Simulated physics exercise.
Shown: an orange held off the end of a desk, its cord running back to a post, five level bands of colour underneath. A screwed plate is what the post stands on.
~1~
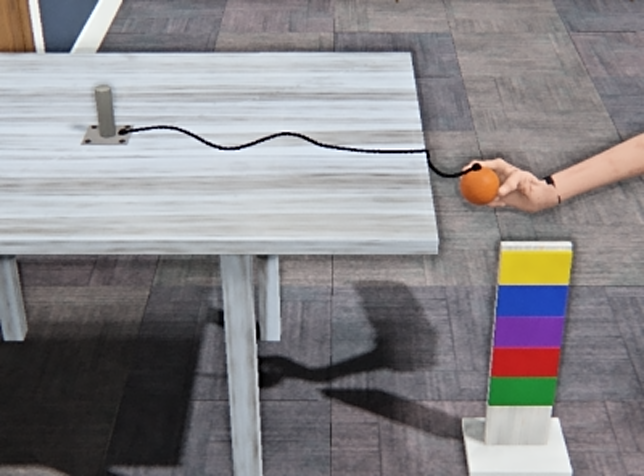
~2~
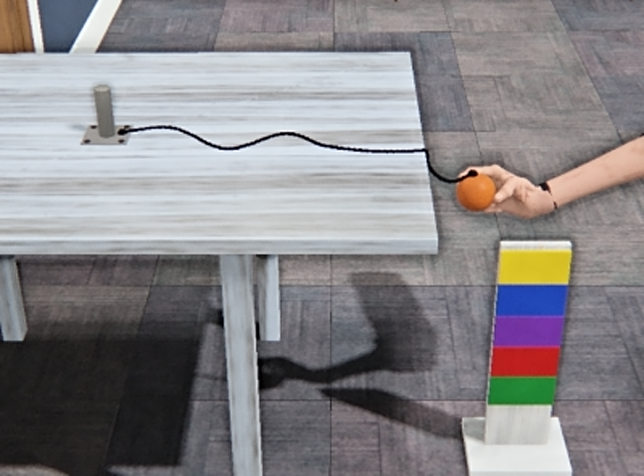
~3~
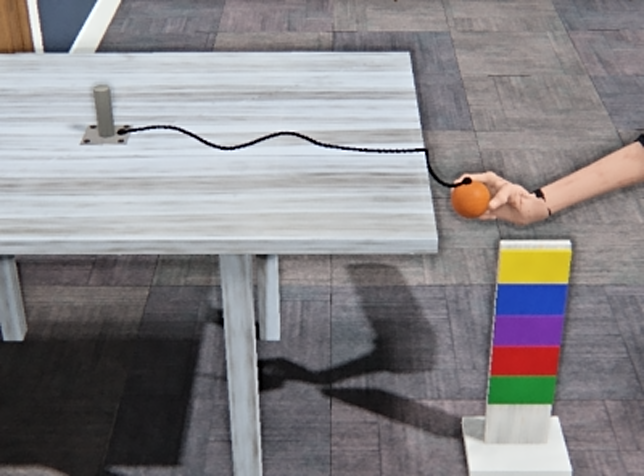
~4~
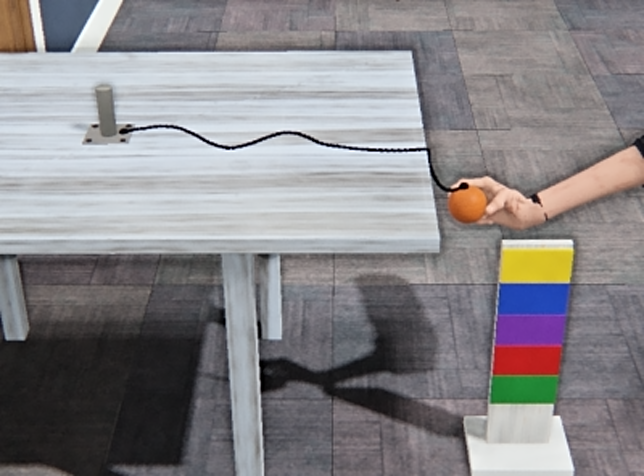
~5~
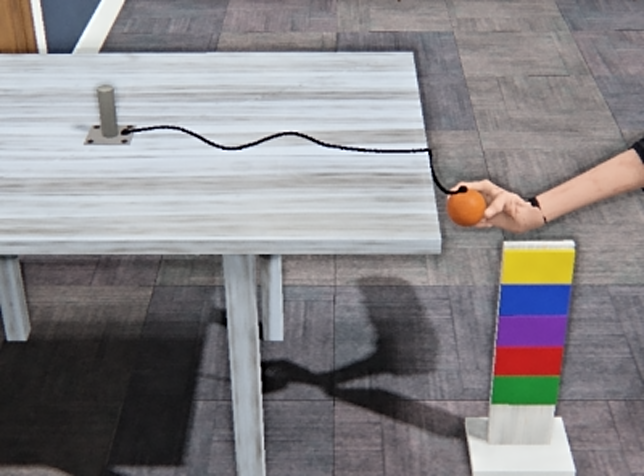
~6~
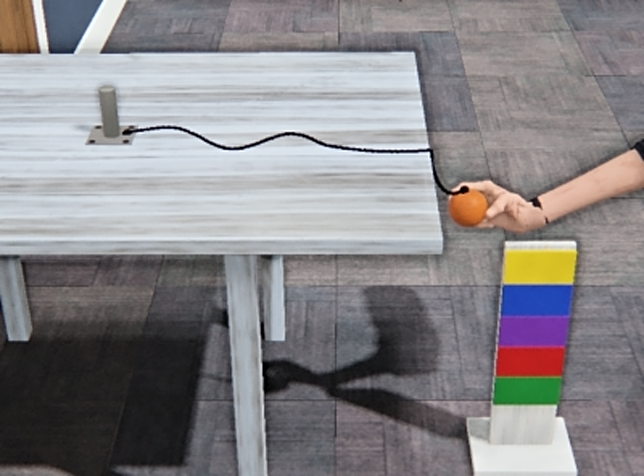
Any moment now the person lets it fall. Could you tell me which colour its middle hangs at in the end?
Its middle hangs at yellow.
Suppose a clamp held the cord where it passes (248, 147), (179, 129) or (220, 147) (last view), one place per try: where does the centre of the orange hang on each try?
Near (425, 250), (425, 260) and (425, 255).
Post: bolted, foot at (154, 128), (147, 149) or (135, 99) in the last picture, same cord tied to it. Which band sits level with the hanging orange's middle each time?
Blue; blue; yellow.
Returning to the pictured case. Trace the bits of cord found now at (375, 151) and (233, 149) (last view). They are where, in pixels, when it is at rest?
Final positions are (420, 144) and (257, 139), in that order.
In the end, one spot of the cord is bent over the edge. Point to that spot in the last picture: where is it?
It's the point at about (389, 152).
Soon after, orange near (410, 266); level with yellow.
Then, orange near (439, 266); level with yellow.
At rest, orange near (423, 265); level with yellow. The yellow one.
